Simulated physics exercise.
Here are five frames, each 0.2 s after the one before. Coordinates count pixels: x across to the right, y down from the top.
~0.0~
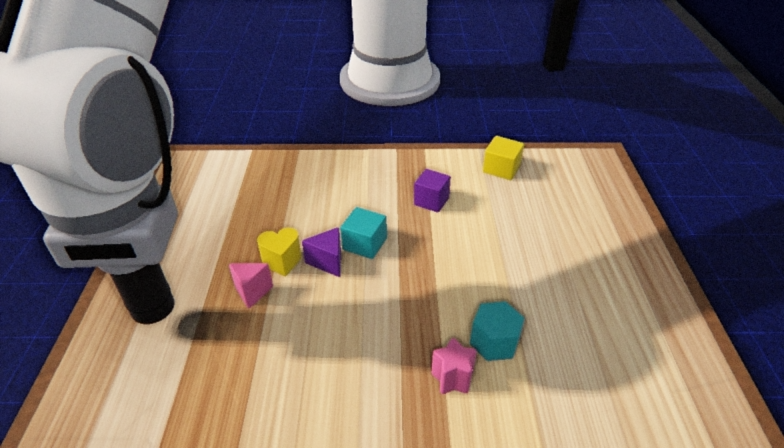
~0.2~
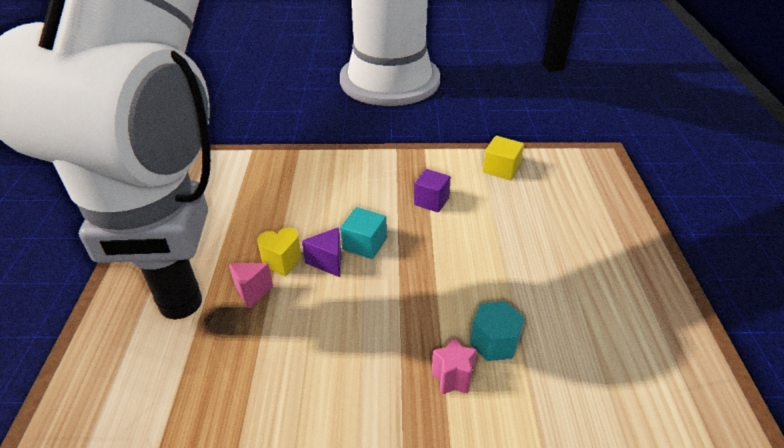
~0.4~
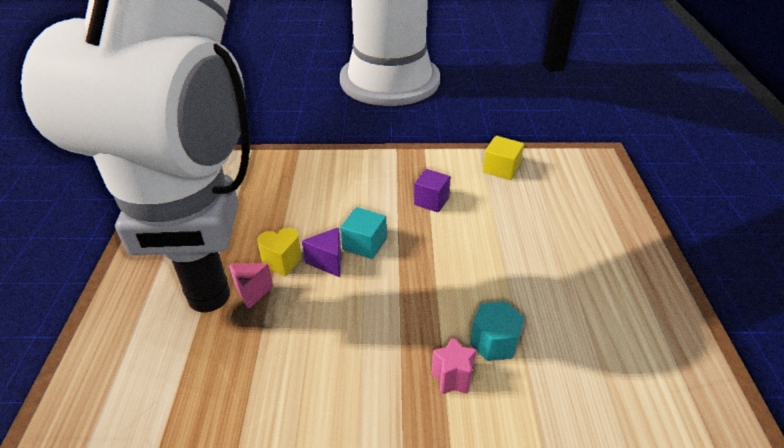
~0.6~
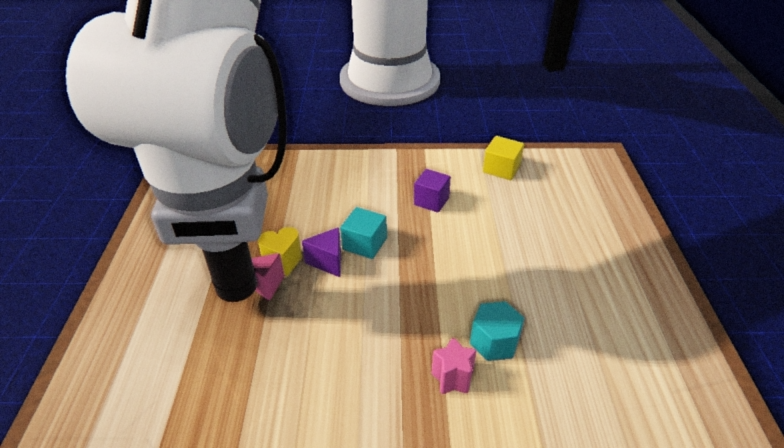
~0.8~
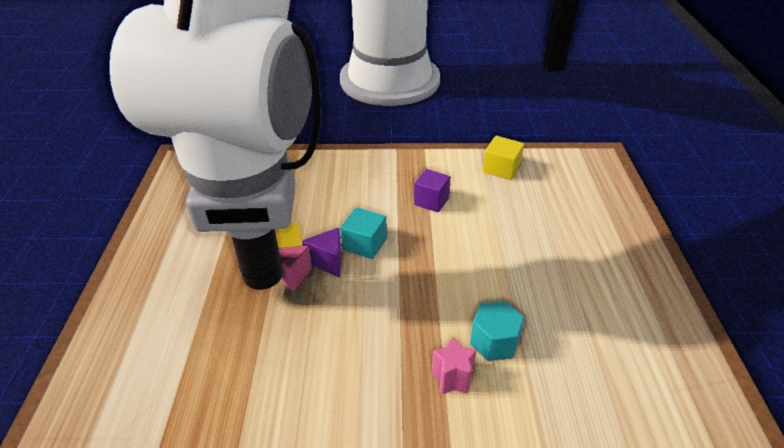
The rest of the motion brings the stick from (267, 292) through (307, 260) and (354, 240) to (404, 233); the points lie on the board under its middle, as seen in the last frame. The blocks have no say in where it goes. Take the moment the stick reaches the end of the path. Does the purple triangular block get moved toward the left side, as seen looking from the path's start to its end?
It seems so.
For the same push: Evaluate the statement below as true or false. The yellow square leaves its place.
This is false.
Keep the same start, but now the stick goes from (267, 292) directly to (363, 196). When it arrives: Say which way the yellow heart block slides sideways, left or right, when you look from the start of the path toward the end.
The shift is leftward.
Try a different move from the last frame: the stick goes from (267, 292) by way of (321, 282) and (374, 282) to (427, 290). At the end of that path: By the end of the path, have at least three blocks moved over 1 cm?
Short answer: No.
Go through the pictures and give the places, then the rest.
Tip of the stick at (153, 309), middles of tops, yellow heart block at (278, 239), pink triangular block at (247, 270), purple triangular block at (326, 240), turquoise square at (364, 221), yellow square at (505, 147), in the first frame.
Stick at (181, 304), nothing pushed, in the second frame.
Stick at (210, 298), nothing pushed, in the third frame.
Stick at (237, 288), pink triangular block at (262, 263), in the fourth frame.
Stick at (263, 276), yellow heart block at (286, 236), pink triangular block at (289, 254), purple triangular block at (326, 240), turquoise square at (364, 221), yellow square at (505, 147), in the fifth frame.
On the path given first. One third of the way, stick at (306, 244); yellow heart block at (296, 216), turned 20° anticlockwise; pink triangular block at (334, 246), turned 45° clockwise; purple triangular block at (344, 223), turned 20° anticlockwise; turquoise square at (374, 214), turned 35° clockwise.
Two thirds of the way, stick at (354, 225); yellow heart block at (298, 214), turned 30° anticlockwise; pink triangular block at (347, 241), turned 110° clockwise; purple triangular block at (359, 196); turquoise square at (390, 208), turned 65° clockwise.
At the end, stick at (404, 217); yellow heart block at (298, 214), turned 30° anticlockwise; pink triangular block at (347, 241), turned 110° clockwise; purple triangular block at (367, 194), turned 35° anticlockwise; turquoise square at (435, 199), turned 35° clockwise; yellow square unmoved.
